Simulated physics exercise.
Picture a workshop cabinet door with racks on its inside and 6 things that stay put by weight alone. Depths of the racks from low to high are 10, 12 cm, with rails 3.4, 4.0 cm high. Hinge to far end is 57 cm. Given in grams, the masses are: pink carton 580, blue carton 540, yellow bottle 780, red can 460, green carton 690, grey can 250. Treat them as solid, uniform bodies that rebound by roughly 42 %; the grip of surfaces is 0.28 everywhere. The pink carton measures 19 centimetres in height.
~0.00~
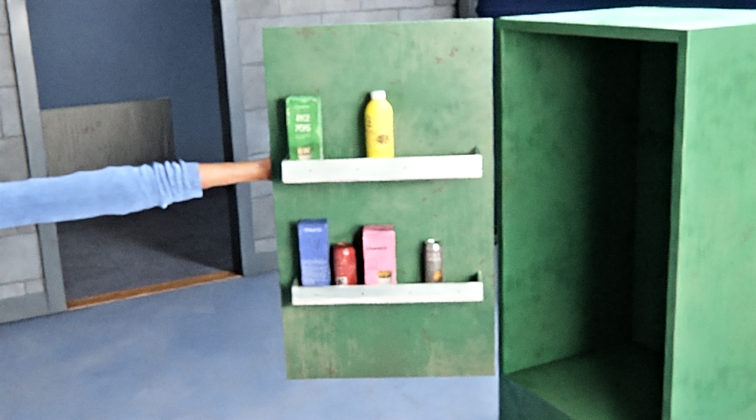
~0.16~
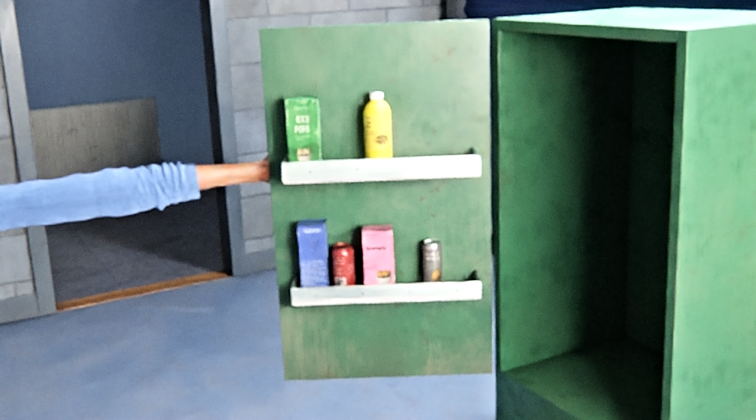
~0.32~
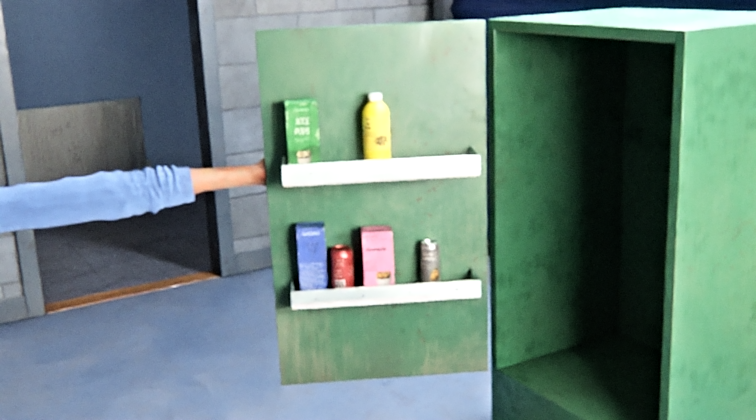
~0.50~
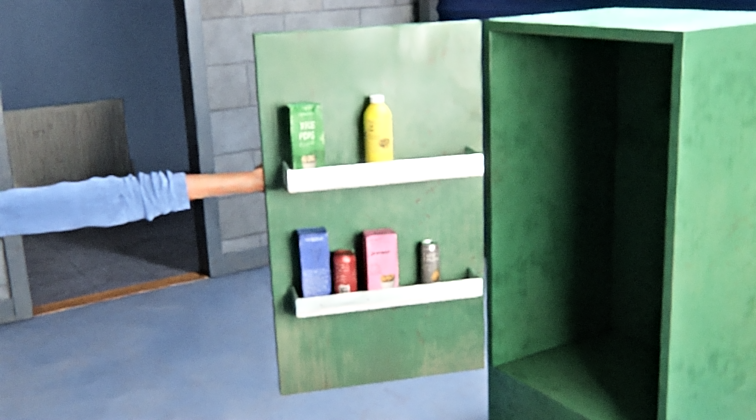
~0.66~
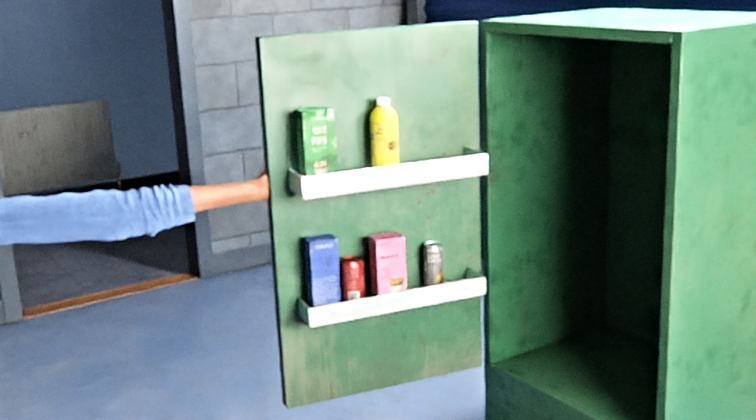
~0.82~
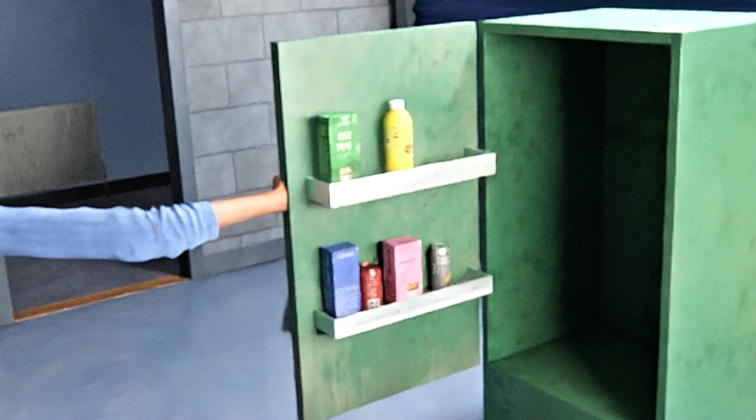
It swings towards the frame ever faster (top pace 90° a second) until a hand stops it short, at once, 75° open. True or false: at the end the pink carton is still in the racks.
True.
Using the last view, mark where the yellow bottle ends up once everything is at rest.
In the last picture it sits around (433, 144).
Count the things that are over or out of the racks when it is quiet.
My answer is 2.
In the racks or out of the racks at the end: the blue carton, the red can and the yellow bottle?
The blue carton finishes out of the racks; the red can is still in the racks; the yellow bottle ends in the racks.
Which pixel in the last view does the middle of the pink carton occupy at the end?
About (429, 279).
After 1.42 s, door at 75°; blue carton and green carton now out of the racks; pink carton 6° off upright near (426, 277); yellow bottle moved 3 cm.
After 1.72 s, door at 75°; yellow bottle moved 3 cm.
In the end (2.8 s), out of the racks, blue carton and green carton; the other 4 under 5 cm from the start. In the last view, pink carton near (429, 279).
